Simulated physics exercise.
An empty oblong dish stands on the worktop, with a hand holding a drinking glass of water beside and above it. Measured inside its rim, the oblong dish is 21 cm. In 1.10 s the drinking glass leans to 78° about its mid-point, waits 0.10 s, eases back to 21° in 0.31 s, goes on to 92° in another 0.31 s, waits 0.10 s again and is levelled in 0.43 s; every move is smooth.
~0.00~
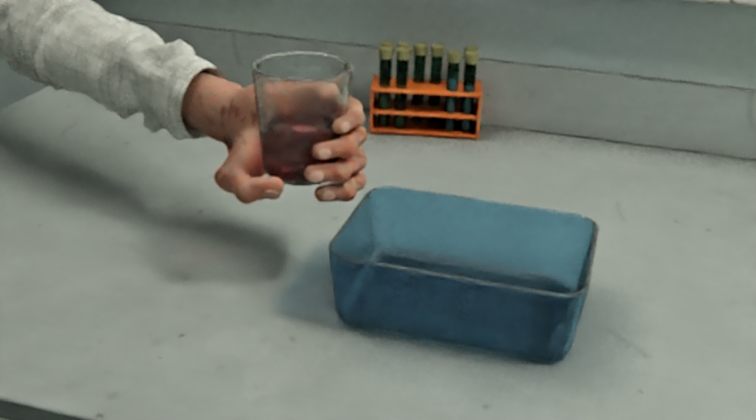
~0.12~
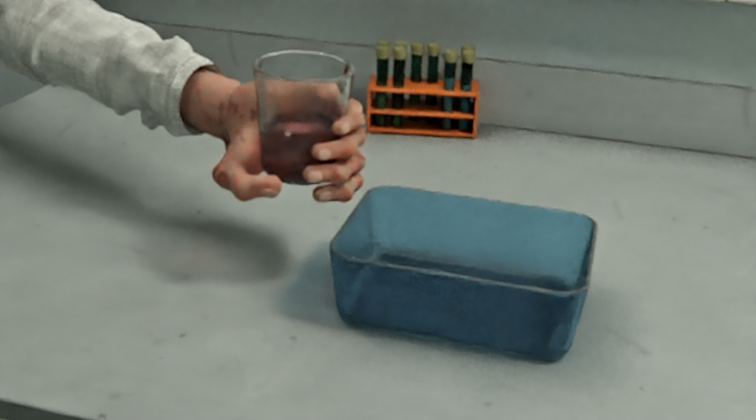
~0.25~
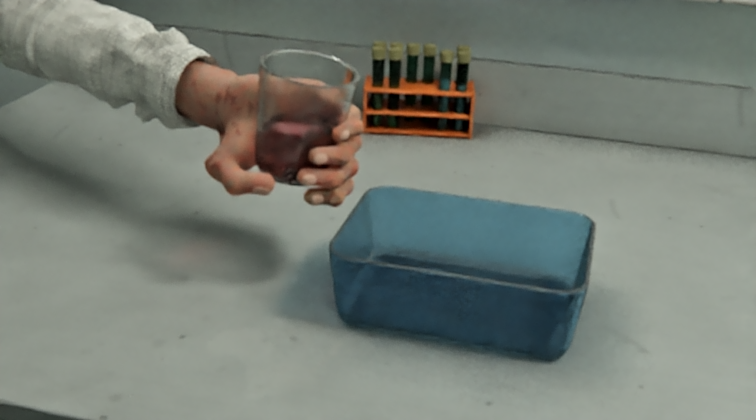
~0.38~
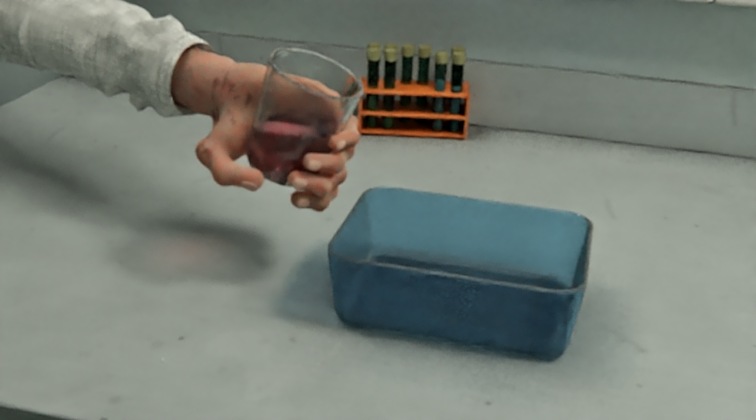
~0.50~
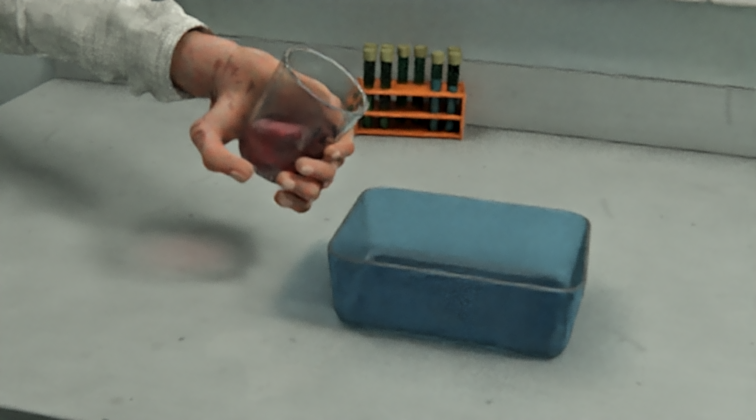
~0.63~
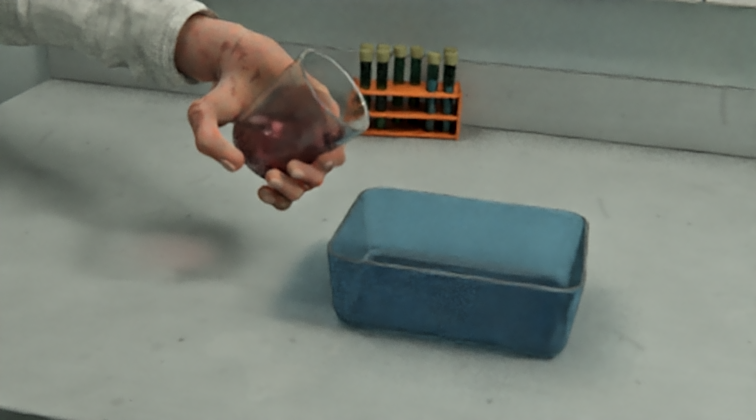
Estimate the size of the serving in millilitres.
Roughly 120 ml is served.
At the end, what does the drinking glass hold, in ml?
It ends up holding about 30 ml.
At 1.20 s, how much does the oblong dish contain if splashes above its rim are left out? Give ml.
At that moment it holds close to 50 ml.
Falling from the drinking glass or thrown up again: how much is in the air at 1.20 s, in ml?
Around 20 ml, I'd say.
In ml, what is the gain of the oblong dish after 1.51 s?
I'd say near 50 ml goes in.
By 1.20 s the tilt is 78° and the oblong dish has 45 ml, the drinking glass 80 ml, and 0 ml is on the worktop.
By 1.51 s the tilt is 21° and the oblong dish has 70 ml, the drinking glass 70 ml, and 5 ml is on the worktop.
By 1.92 s the tilt is 92° and the oblong dish has 80 ml, the drinking glass 50 ml, and 5 ml is on the worktop.
By 2.23 s the tilt is 17° and the oblong dish has 115 ml, the drinking glass 25 ml, and 5 ml is on the worktop.
At rest the oblong dish has 120 ml, the drinking glass 25 ml, and 5 ml is on the worktop.
